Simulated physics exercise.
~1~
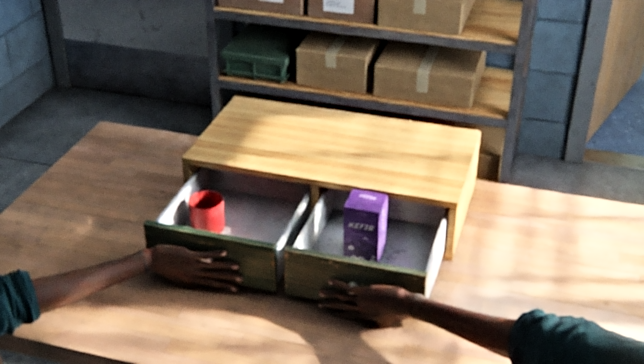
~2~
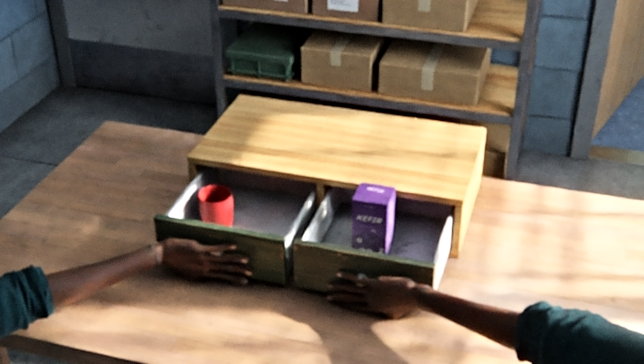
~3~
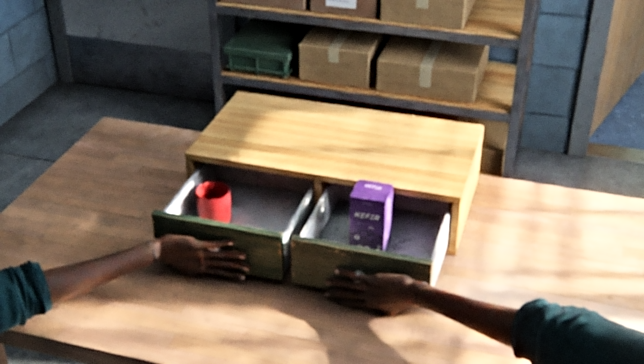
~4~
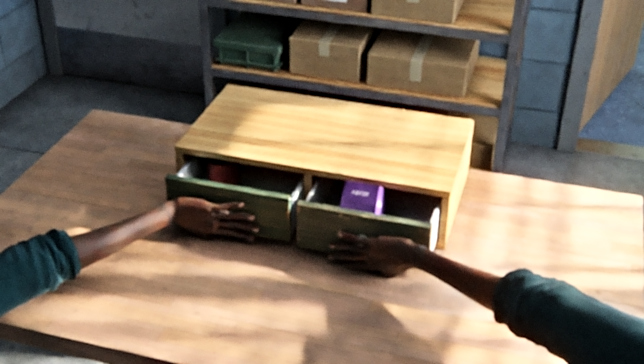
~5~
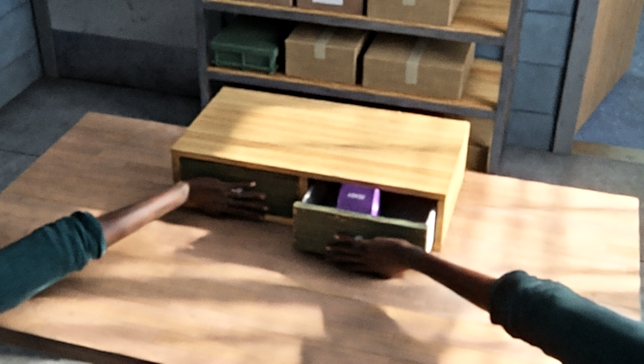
Two open drawers with dark green fronts slide in a pale wooden chest on a wooden table, seen from above and in front, with cardboard boxes and a green crate shelved behind. A red beaker sits in the left drawer and a purple carton stands upright in the right one. Two hands in dark green sleeves rest against the fronts, then push both drawers inward together. The carton tips into a lean as the beaker slips from sight. The left drawer shuts flush, while the right one jams and stays ajar, the leaning carton still showing.
